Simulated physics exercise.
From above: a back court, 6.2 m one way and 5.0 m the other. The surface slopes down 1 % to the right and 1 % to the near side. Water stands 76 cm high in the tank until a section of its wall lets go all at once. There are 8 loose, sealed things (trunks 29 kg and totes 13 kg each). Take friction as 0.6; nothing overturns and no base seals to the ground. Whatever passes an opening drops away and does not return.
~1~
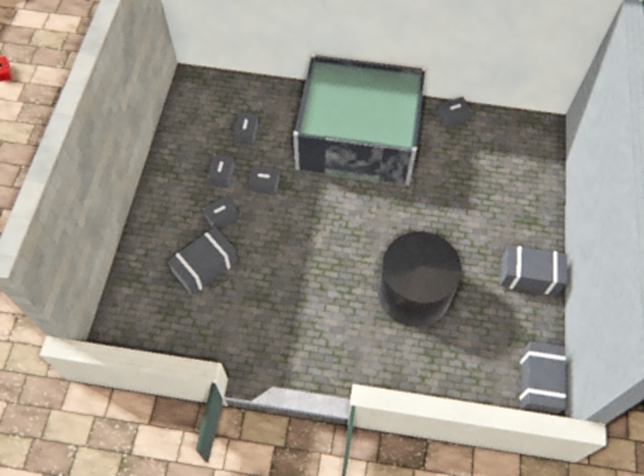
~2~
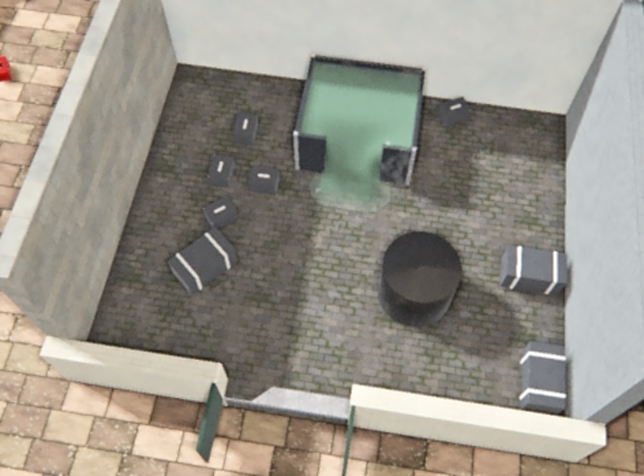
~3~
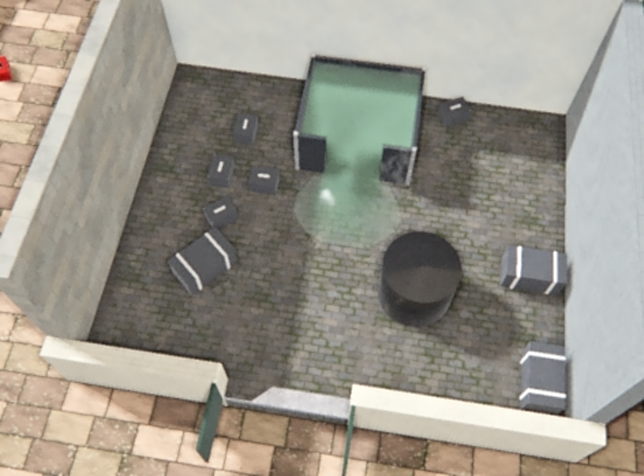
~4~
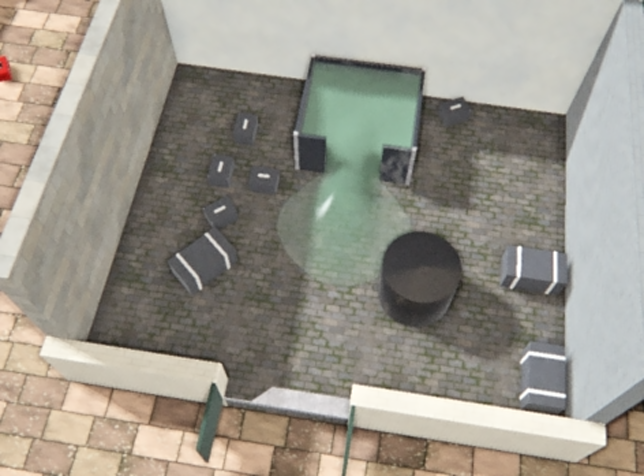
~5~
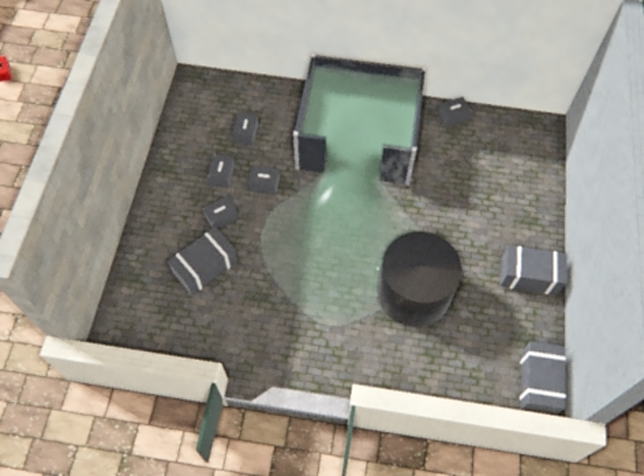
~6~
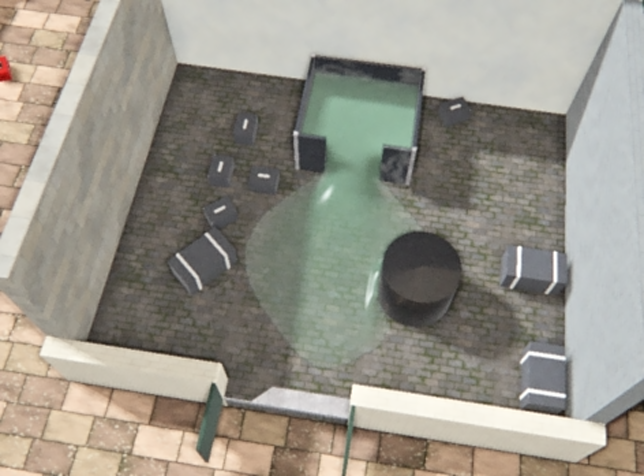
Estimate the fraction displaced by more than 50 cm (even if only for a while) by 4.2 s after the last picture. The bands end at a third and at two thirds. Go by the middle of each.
It is less than a third.
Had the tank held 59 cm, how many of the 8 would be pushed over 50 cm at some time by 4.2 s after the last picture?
In that case 0 of them.
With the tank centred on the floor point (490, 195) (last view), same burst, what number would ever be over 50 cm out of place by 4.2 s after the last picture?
In that case 1 of them.
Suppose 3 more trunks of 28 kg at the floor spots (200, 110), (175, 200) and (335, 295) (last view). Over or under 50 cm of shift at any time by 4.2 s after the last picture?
In that order: Short of it, under, over.
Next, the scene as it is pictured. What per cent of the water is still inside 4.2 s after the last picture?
Some 64 per cent remains.
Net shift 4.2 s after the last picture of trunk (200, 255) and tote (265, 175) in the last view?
In that order: 0 cm, 0 cm.
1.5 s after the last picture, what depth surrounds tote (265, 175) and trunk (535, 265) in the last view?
Roughly 0 and 2 cm.
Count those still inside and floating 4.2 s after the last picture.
0 of them.
Then, 0.4 s after the last picture 0 of 8 are over 50 cm from their spots; 0 afloat.
Then, 1.5 s after the last picture 0 of 8 are over 50 cm from their spots; 0 afloat.
Then, 2.8 s after the last picture 0 of 8 are over 50 cm from their spots; 1 afloat.
Then, 4.2 s after the last picture 0 of 8 are over 50 cm from their spots, and 0 have been at some point; 0 afloat.
